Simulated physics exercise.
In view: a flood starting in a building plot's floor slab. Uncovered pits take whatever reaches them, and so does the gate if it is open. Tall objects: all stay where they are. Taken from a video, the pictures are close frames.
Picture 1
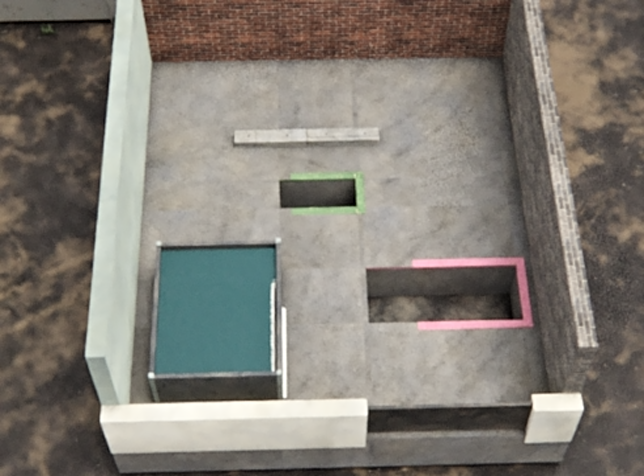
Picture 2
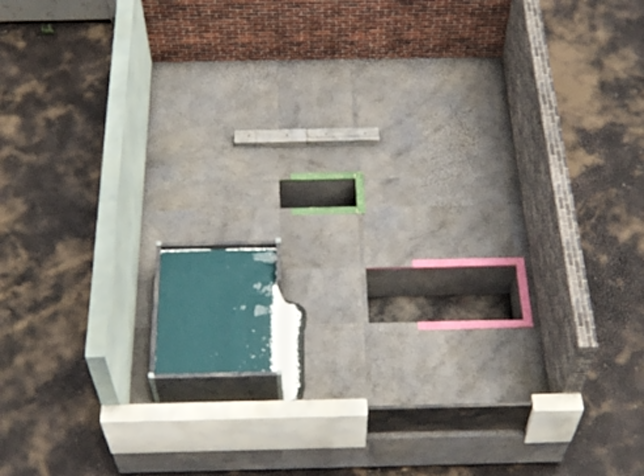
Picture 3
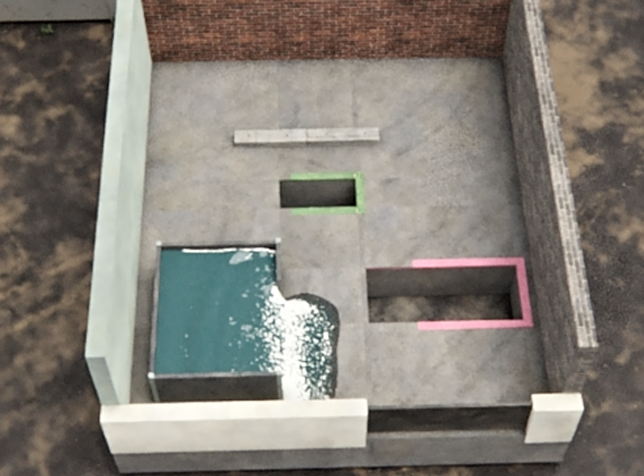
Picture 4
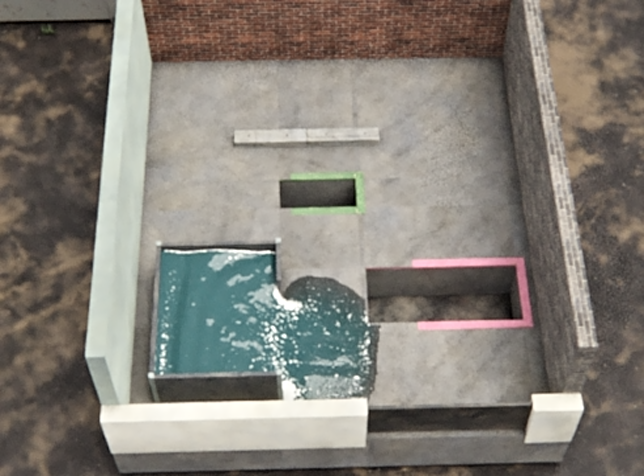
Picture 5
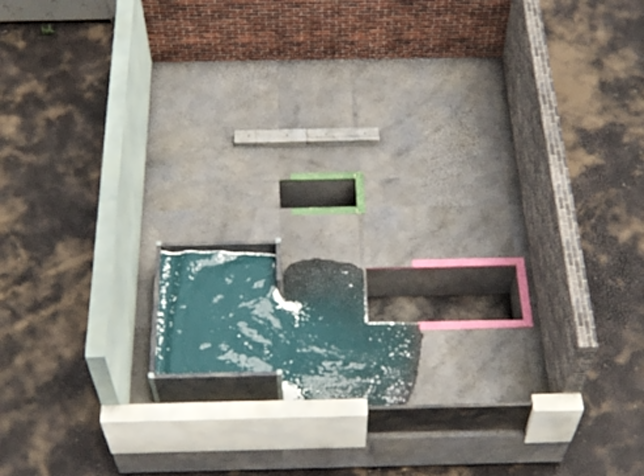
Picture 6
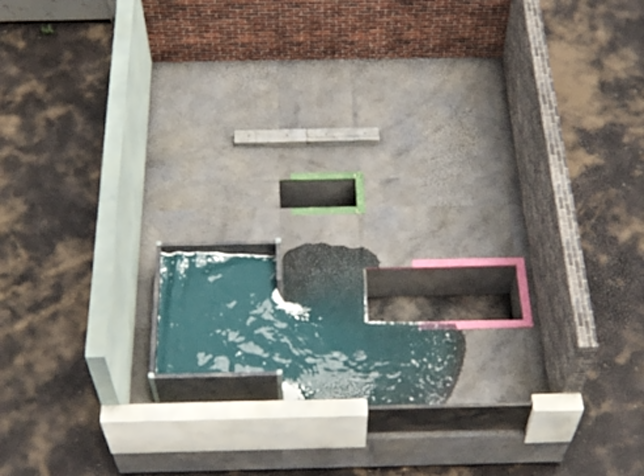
Teal water bursting from the right side of a square tank and spreading rightward across a walled concrete floor with rectangular pits.
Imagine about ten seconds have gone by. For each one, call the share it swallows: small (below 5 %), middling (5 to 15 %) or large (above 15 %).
Calls: Gate - small; green pit - small; pink pit - large.
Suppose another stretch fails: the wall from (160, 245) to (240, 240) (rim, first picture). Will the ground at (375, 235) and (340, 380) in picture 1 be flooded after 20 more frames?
First point: Unwetted; second point: Unwetted.
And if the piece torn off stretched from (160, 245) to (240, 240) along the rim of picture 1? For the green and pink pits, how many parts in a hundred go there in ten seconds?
The green pit takes 12 per cent and the pink pit 25 per cent.
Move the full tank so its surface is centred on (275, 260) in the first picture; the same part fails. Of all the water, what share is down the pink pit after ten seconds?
I'd put the pink pit at 85 % of the whole.
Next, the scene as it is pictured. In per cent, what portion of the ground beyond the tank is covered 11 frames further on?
Near 25 in a hundred.
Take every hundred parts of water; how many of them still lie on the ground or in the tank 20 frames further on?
My reading is around 64 percent.
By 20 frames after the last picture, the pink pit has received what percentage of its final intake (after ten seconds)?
It comes to around 45 percent of the ten-second total.
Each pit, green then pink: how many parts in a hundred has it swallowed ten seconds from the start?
Close to 0 in a hundred and 76 in a hundred, in that order.
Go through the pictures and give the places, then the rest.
In the first frame, the water tank at (217, 309) is whole and still.
In the second frame, the front is at (291, 400), out from the gap at (278, 342).
In the third frame, the front is at a hidden place, out from the gap at (278, 344).
In the fourth frame, water pours out at (278, 345) and has run to (364, 309).
In the fifth frame, the front is at (415, 330), out from the gap at (278, 345).
In the sixth frame, water pours out at (278, 345) and has run to (457, 336).
A moment on, water covers 20 % of the floor; the gate 0 %, the green pit 0 %, the pink pit 7 %.
Next, water covers 25 % of the floor; the gate 0 %, the green pit 0 %, the pink pit 16 %.
Then, water covers 30 % of the floor; the gate 0 %, the green pit 0 %, the pink pit 36 %.
Later, water covers 30 % of the floor; the gate 0 %, the green pit 0 %, the pink pit 60 %.
In the end, water covers 35 % of the floor; the gate 0 %, the green pit 0 %, the pink pit 77 %.
